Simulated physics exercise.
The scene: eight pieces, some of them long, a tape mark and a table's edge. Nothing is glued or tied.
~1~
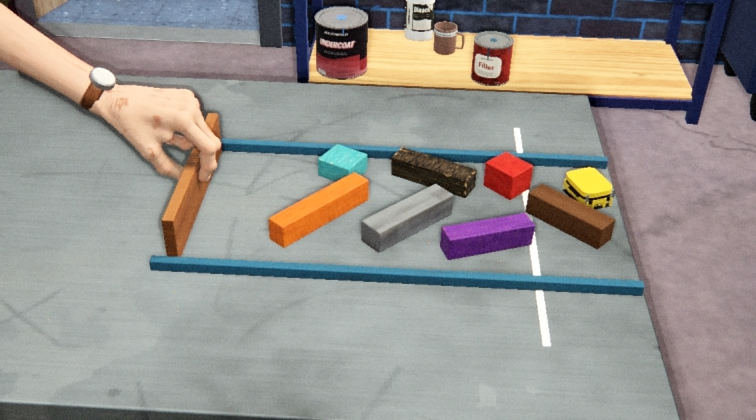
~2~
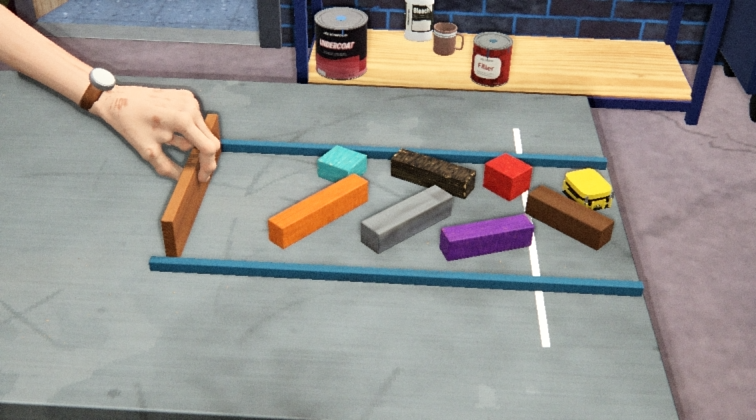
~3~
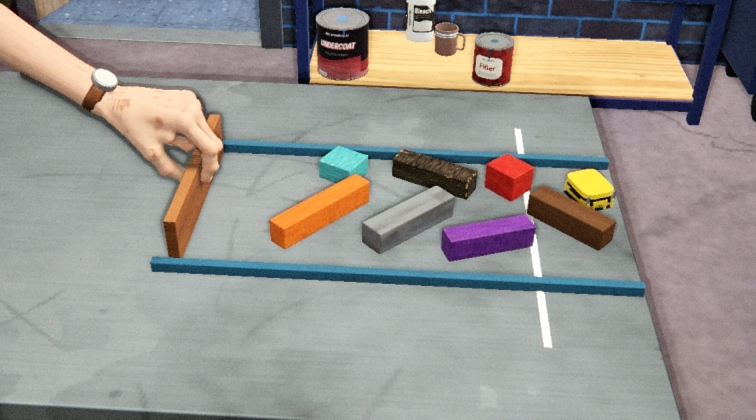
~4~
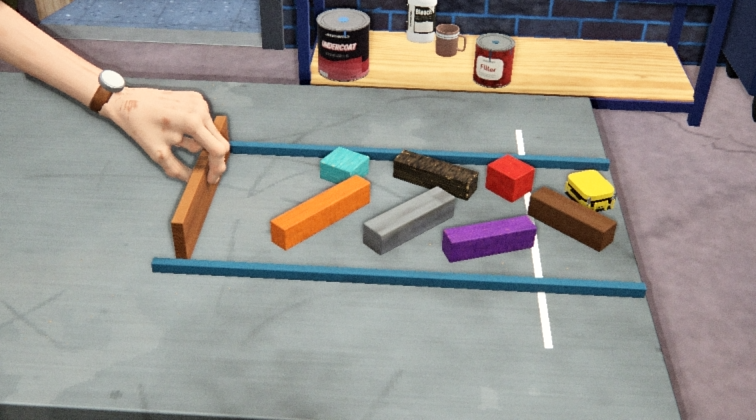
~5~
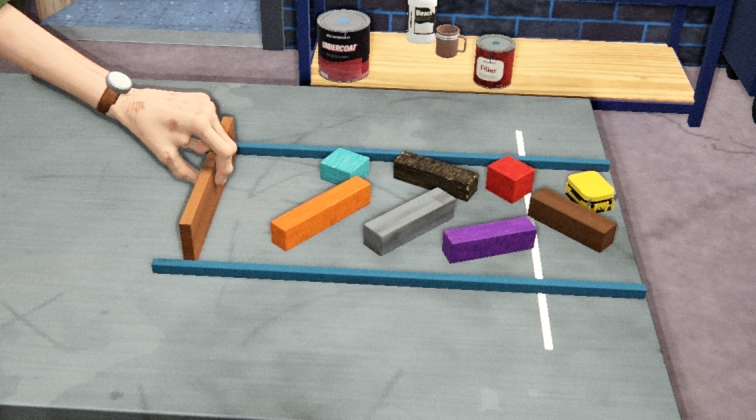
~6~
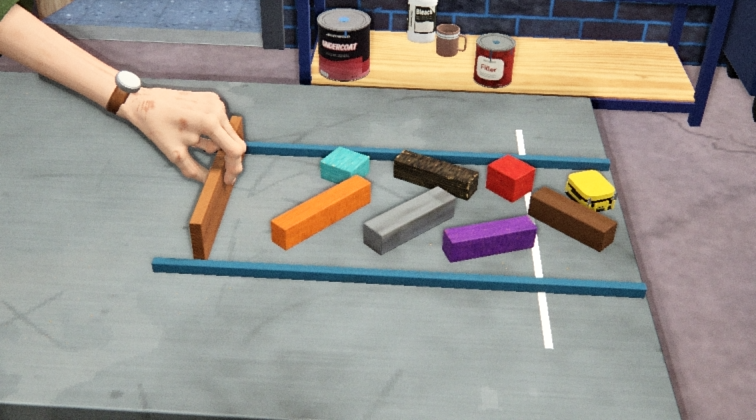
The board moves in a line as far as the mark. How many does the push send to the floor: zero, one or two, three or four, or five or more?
In the end the number that fall off is one or two.
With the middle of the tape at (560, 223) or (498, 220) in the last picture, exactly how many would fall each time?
Try by try, 4 and 0.
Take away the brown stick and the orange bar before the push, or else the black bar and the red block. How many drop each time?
Fallen: 1, and 0 in the other try.
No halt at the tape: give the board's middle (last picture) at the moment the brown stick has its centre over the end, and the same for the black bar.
At (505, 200) for the brown stick; at (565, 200) for the black bar.
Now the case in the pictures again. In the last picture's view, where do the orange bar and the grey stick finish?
First (544, 220), then (569, 224).
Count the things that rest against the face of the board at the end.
The number is 2.
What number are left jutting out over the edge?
2 of them.
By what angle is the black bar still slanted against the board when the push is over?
Some 10 degrees.
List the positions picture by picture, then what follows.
In the first frame, yellow case (588, 190); brown stick (569, 216); red block (508, 176); board (195, 182); tape (529, 219).
In the second frame, brown stick (568, 217); purple bar (487, 237).
In the third frame, red block (509, 177); grey stick (409, 219).
In the fourth frame, yellow case (590, 192); orange bar (322, 211).
In the fifth frame, brown stick (571, 219); turquoise block (345, 168).
In the sixth frame, yellow case (590, 192); brown stick (571, 218); red block (510, 178); board (220, 185); tape (532, 221).
Early on, none off yet; yellow case at rest near (590, 192); brown stick at rest near (571, 218); red block at rest near (510, 178).
A while later, none off yet; yellow case at rest near (590, 192); brown stick moving near (576, 220); red block travelled a little near (525, 177).
Finally, the number that fall off is one or two; lost, brown stick and yellow case.
